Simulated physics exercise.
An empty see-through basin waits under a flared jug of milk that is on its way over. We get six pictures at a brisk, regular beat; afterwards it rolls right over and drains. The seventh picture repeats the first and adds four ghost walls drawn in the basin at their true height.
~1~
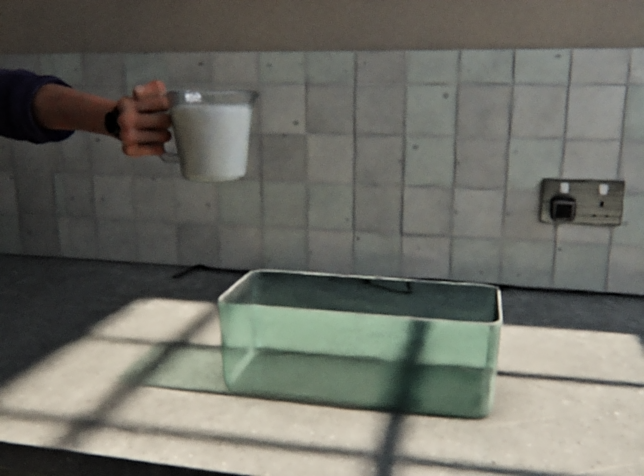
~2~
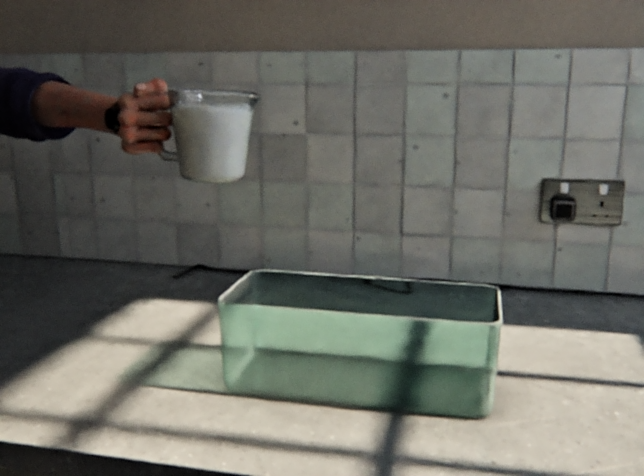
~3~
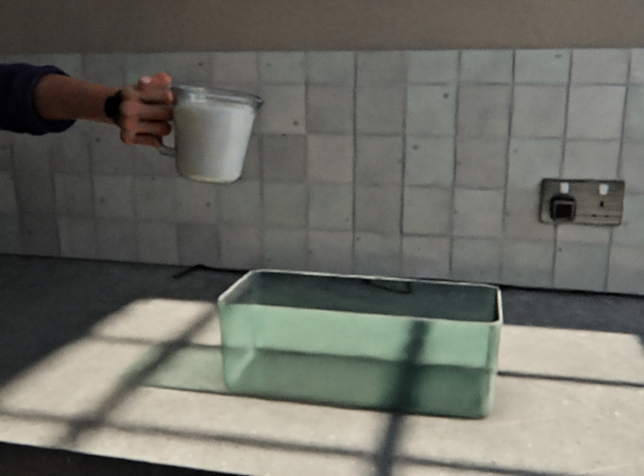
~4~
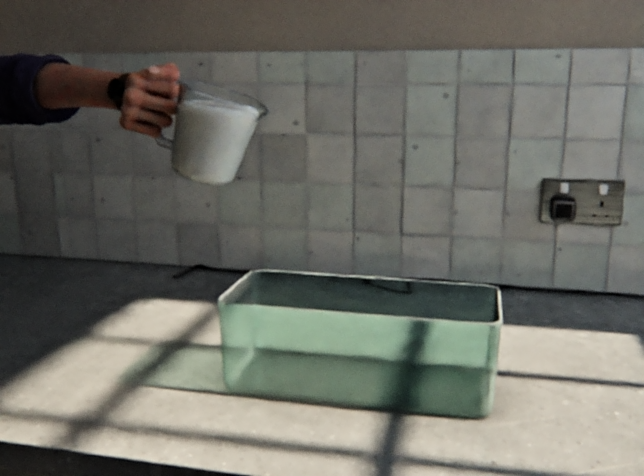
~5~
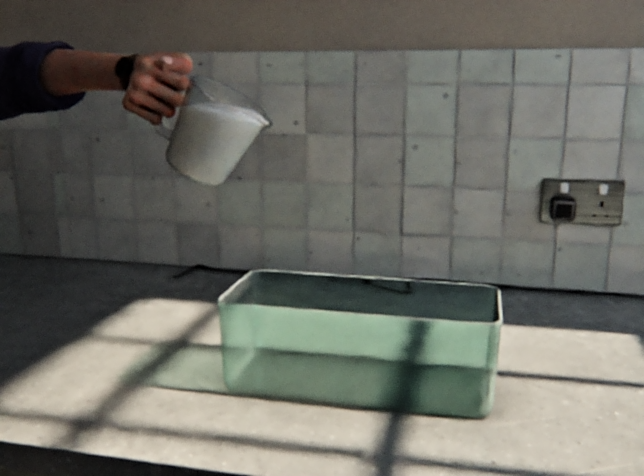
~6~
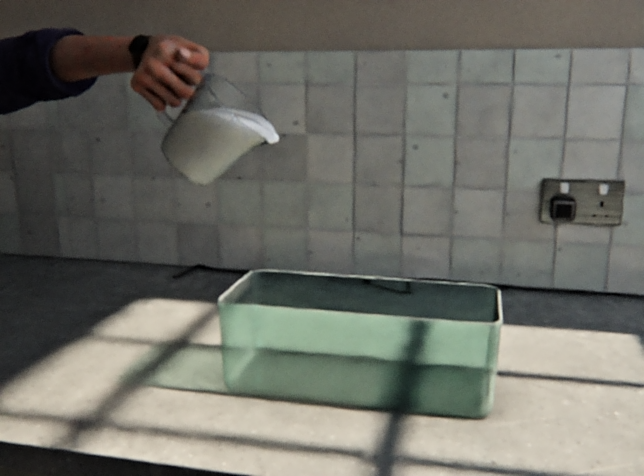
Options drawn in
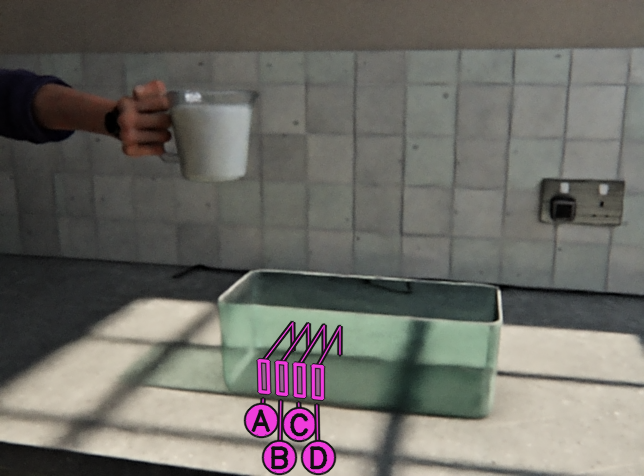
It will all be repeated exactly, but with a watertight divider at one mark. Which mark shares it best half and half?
C.
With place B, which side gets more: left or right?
More ends on the right.
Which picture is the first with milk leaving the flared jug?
Picture 6.
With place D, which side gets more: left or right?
The left one.
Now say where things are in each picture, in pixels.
In the first picture, upright, lip at (257, 94); basin from (225, 386) to (492, 416); nothing has left yet.
In the second picture, tipped about 2°, lip at (258, 96); nothing has left yet.
In the third picture, tipped about 8°, lip at (262, 102); nothing has left yet.
In the fourth picture, tipped about 18°, lip at (267, 112); nothing has left yet.
In the fifth picture, tipped about 30°, lip at (271, 125); nothing has left yet.
In the sixth picture, tipped about 45°, lip at (271, 141); milk is over the lip, down to (271, 141).
On the marked copy, A at (263, 398); B at (280, 400); C at (298, 402); D at (316, 404).
Choosing A, about 4 % ends left of the wall and 91 % right of it; 5 % is lost outside.
Choosing B, about 21 % ends left of the wall and 75 % right of it; 4 % is lost outside.
Choosing C, about 49 % ends left of the wall and 45 % right of it; 6 % is lost outside.
Choosing D, about 73 % ends left of the wall and 20 % right of it; 7 % is lost outside.
